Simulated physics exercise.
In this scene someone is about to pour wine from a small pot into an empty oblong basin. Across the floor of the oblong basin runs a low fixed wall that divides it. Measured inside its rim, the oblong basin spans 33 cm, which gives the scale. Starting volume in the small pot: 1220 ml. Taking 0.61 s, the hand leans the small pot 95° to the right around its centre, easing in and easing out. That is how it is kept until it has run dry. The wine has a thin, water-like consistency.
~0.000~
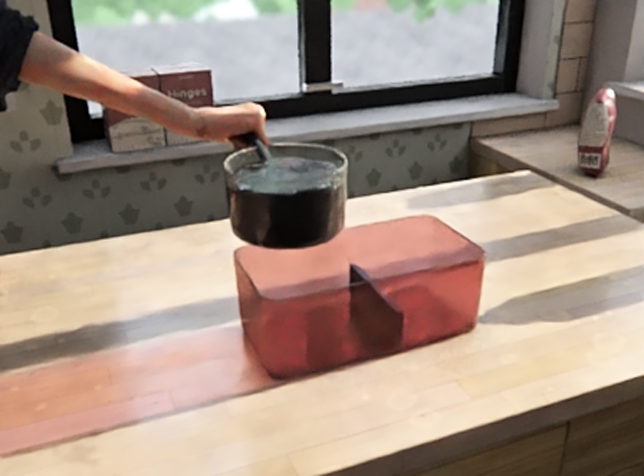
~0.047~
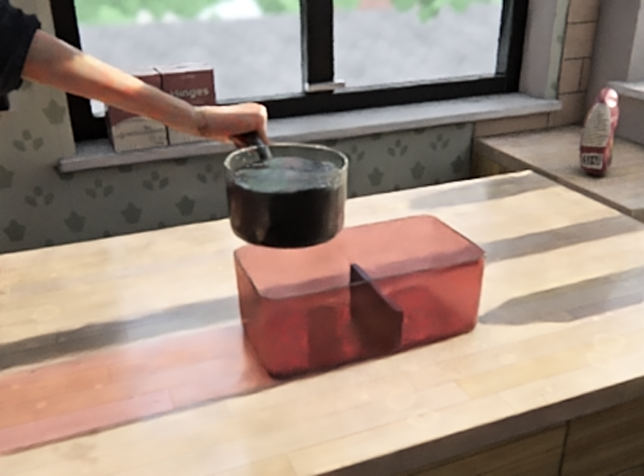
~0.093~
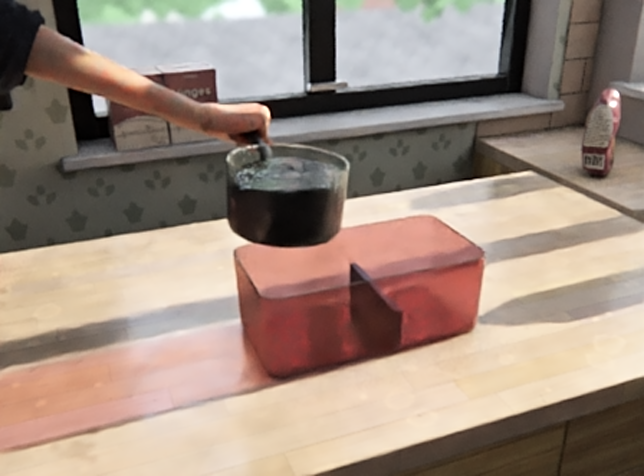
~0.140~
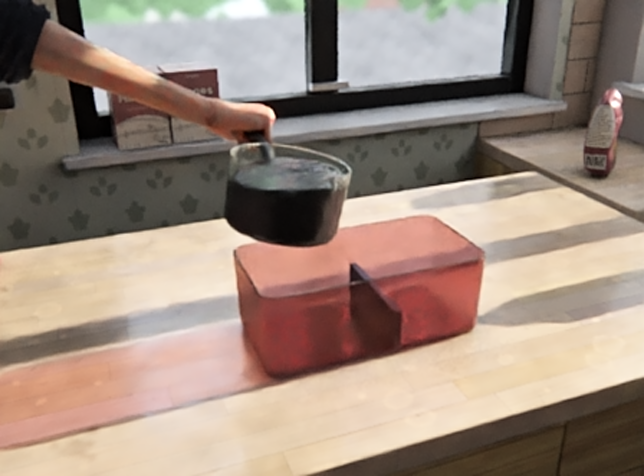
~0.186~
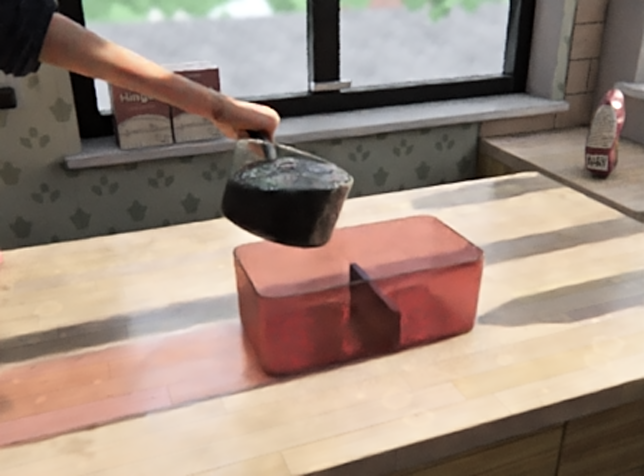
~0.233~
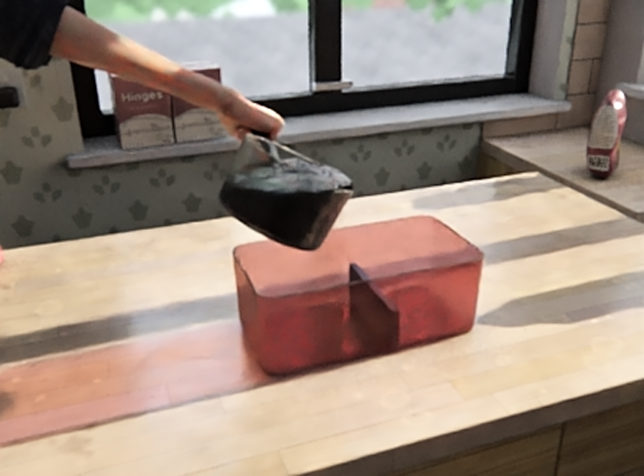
The clip shows a hand holding a small dark pot of liquid above a translucent red oblong basin with a dividing wall on a wooden counter, then gradually leaning the pot to the right.
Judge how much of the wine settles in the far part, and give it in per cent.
Some 43 per cent settles in the far part.
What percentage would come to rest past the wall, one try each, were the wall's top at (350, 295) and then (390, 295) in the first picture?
Roughly 90 per cent, then 25 per cent.
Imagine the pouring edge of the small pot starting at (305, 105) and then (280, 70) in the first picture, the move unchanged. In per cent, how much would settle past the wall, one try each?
Result: 10 per cent, then 5 per cent.
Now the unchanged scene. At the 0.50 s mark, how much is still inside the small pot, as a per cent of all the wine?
Close to 46 in a hundred.
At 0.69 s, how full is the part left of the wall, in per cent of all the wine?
The fraction is near 34 percent.
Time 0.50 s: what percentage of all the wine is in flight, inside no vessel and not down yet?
Roughly 28 %.
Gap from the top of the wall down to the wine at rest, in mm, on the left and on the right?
Noted: Left near 36 mm, right near 36 mm.
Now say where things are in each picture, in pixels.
In the first picture, tilt 0°; pouring edge (341, 155); surface from (228, 183) to (338, 167); the oblong basin's rim runs from (247, 275) to (459, 234); the wall's top is at (375, 286).
In the second picture, tilt 1°; pouring edge (342, 156); surface from (229, 181) to (338, 167).
In the third picture, tilt 5°; pouring edge (343, 160); surface from (230, 180) to (339, 168).
In the fourth picture, tilt 12°; pouring edge (345, 166); surface from (231, 179) to (341, 169).
In the fifth picture, tilt 20°; pouring edge (347, 175); surface from (229, 181) to (344, 170).
In the sixth picture, tilt 30°; pouring edge (346, 186); surface from (227, 183) to (345, 179); 2 per cent is over the edge.
By 0.50 s the tilt is 87° and 45 per cent is still to pour, 7 is left of the wall and 20 right of it.
By 0.69 s the tilt is 95° and 14 per cent is still to pour, 34 is left of the wall and 45 right of it.
By 0.89 s the tilt is 95° and 5 per cent is still to pour, 49 is left of the wall and 42 right of it.
By 1.11 s the tilt is 95° and 2 per cent is still to pour, 54 is left of the wall and 43 right of it.
At rest 56 per cent lies left of the wall, 43 right of it and 1 outside.
